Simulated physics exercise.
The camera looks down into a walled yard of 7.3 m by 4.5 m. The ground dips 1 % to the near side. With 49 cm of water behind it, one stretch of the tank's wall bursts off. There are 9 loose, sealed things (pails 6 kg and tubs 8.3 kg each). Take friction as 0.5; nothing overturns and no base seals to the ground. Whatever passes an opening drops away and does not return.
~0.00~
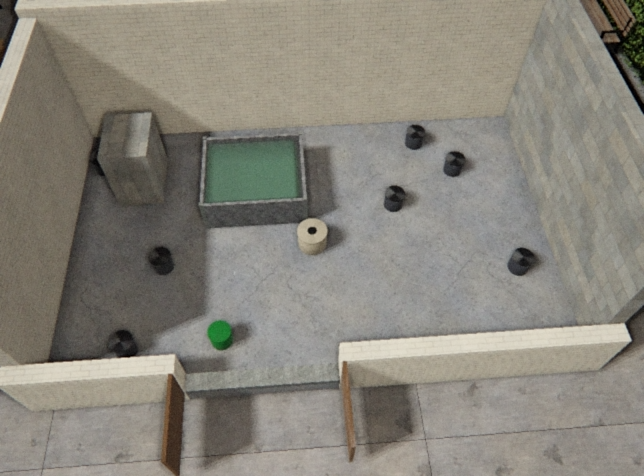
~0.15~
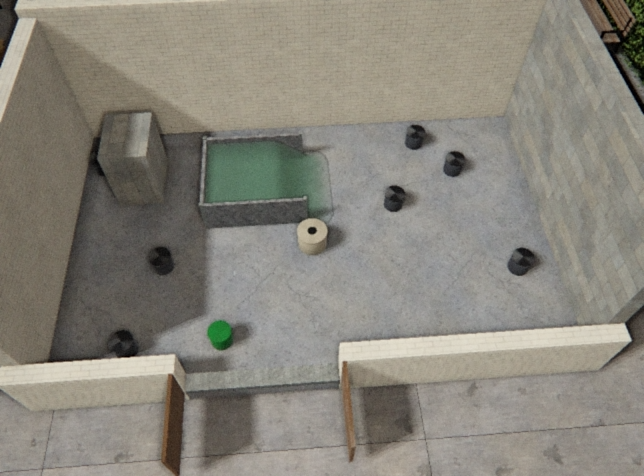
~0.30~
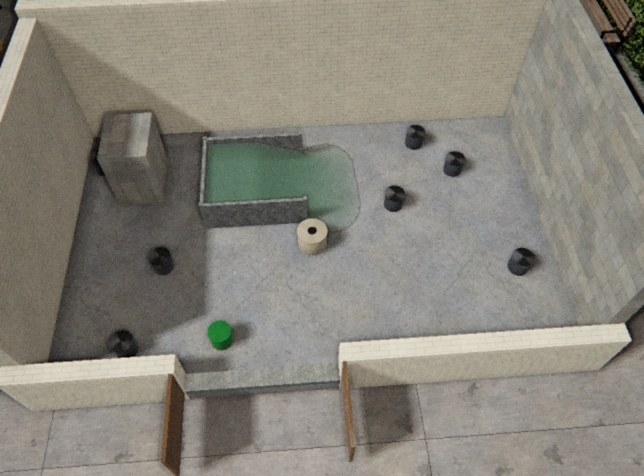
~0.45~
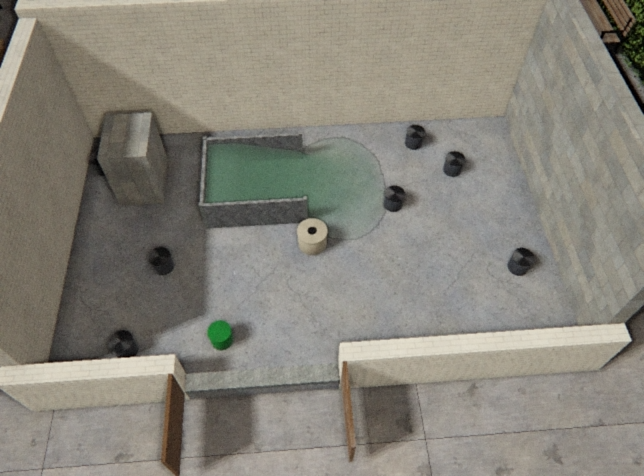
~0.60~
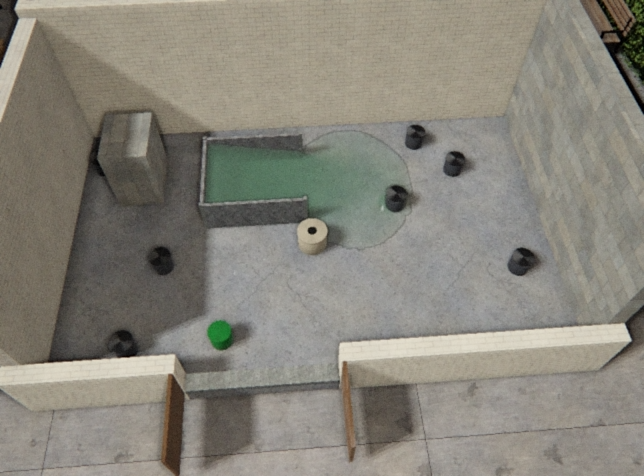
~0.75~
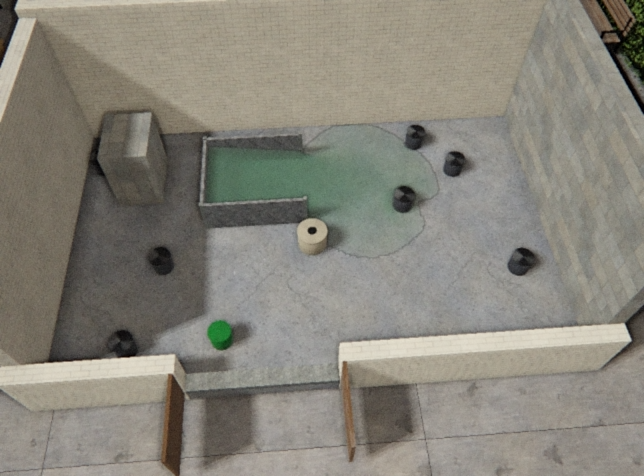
Greenish water pours out through the open right side of a stone tank in a walled yard, spreading across the floor in a widening rounded sheet that surrounds a dark pail and nudges it slightly right, while the green pail stays still.
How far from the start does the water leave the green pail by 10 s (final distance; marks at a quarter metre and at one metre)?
Green pail barely shifts.
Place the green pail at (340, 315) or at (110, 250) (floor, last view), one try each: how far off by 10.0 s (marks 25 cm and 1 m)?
In that order: It is nudged along; it holds its place.
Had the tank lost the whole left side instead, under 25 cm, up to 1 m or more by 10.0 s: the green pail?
In that case the green pail moves a short way.
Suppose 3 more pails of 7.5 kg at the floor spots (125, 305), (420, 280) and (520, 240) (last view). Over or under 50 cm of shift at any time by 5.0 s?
In that order: Short of it, less, more.
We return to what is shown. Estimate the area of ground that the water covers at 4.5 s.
About 18 m2.
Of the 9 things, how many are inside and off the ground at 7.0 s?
At that moment 2.
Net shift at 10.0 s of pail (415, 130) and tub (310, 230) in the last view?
In turn: 200 cm, 0 cm.
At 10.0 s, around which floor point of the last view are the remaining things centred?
Around (281, 283).
After 2.0 s the green pail is near (219, 331), 0.0 m from its start, aground; 0 of 9 are out; 1 afloat.
After 4.5 s the green pail is near (219, 331), 0.0 m from its start, aground; 0 of 9 are out; 4 afloat.
After 7.0 s the green pail is near (217, 331), 0.0 m from its start, aground; 0 of 9 are out; 2 afloat.
After 10.0 s the green pail is near (216, 331), 0.0 m from its start, aground; 0 of 9 are out; 0 afloat.
